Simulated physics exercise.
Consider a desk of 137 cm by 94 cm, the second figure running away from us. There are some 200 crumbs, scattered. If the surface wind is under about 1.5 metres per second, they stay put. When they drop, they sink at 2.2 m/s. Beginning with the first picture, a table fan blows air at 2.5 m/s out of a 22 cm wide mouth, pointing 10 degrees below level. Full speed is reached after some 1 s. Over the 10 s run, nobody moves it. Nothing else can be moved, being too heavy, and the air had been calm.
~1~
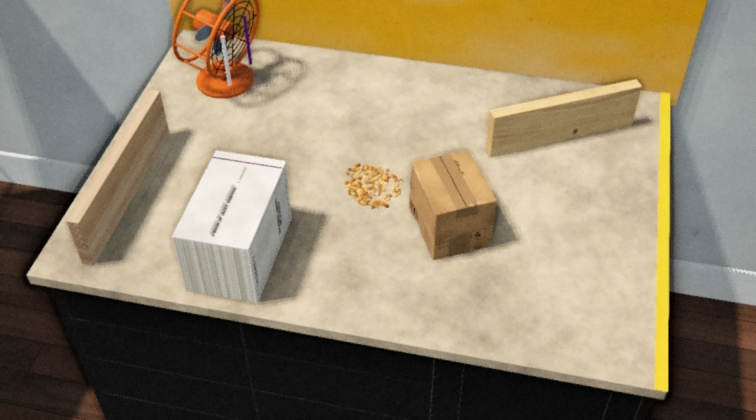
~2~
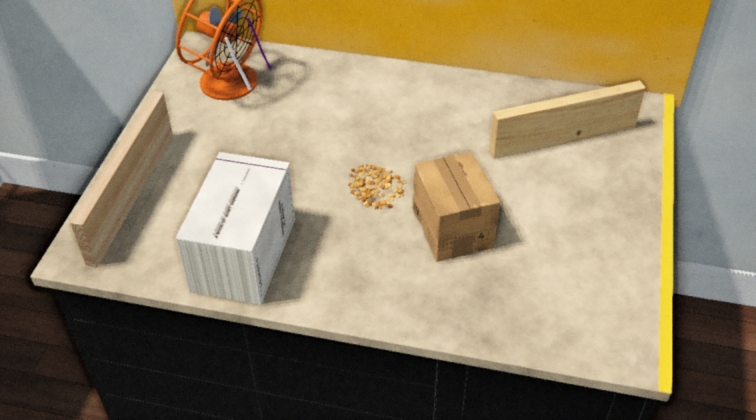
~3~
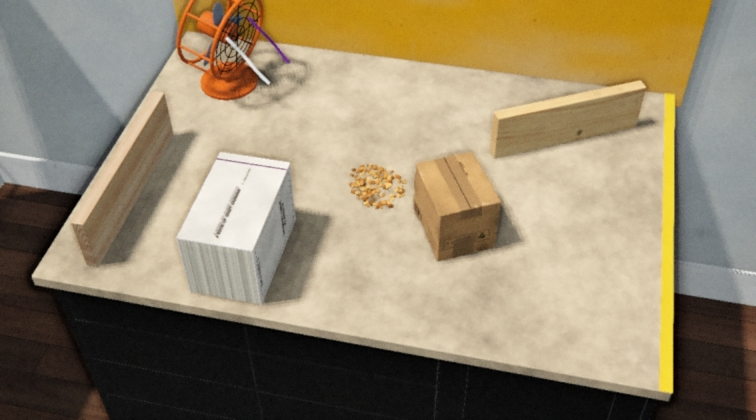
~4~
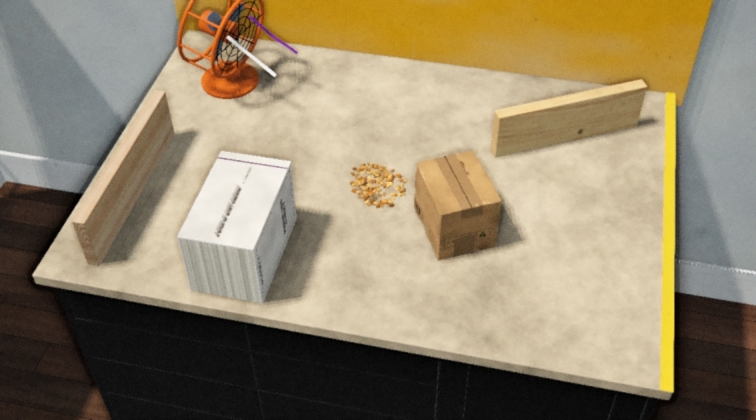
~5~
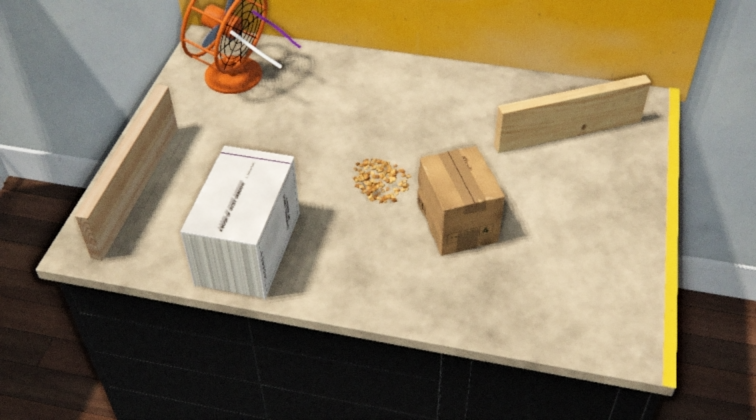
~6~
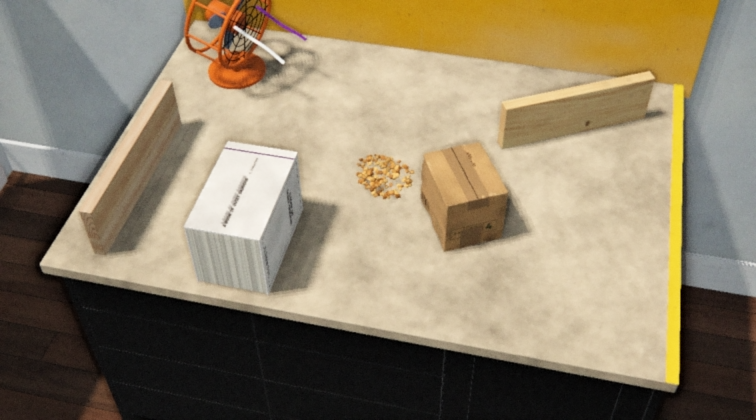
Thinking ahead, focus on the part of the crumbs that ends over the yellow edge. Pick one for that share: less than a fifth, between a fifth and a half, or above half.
Under one fifth.
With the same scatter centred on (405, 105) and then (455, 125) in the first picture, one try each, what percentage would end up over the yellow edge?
60 and 70 in a hundred, respectively.
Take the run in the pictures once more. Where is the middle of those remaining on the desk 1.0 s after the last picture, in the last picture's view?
I'd aim at pixel (404, 193) or close to it.
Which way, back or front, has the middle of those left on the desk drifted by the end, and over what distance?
I'd say toward the front edge, by something like 15 centimetres.
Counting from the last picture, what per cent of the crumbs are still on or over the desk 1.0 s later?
I'd put it near 90 per cent.
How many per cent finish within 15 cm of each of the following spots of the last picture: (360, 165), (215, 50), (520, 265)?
First spot near 15 %, second near 0 %, third near 0 %.
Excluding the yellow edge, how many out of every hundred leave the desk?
Roughly 15 per cent.
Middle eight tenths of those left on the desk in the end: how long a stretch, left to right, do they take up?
Roughly 20 cm.
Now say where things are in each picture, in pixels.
In the first picture, the middle of the crumbs is near (372, 187), none has stirred yet and the mouth of the table fan is at (217, 28).
In the second picture, the middle of the crumbs is near (371, 189), none has stirred yet and the yellow edge is centred on (673, 222).
In the third picture, the middle of the crumbs is near (371, 189), none has stirred yet, the top of a box is at (457, 182) and the top of a book is at (235, 199).
In the fourth picture, the middle of the crumbs is near (372, 188) and none has stirred yet.
In the fifth picture, the middle of the crumbs is near (375, 183) and none has stirred yet.
In the sixth picture, the middle of the crumbs is near (379, 179) and none has stirred yet.
Then, 1.0 s after the last picture, 0 % are over the yellow edge; the middle of those still in play is near (404, 193); 5 % have settled or left.
Then, 2.2 s after the last picture, 0 % are over the yellow edge; the middle of those still in play is near (413, 214); 17 % have settled or left.
Then, 4.6 s after the last picture, 0 % are over the yellow edge; the middle of those still in play is near (418, 219); 24 % have settled or left.
Then, 9.1 s after the last picture, at the end, 0 % are over the yellow edge; the middle of those still in play is near (421, 226).
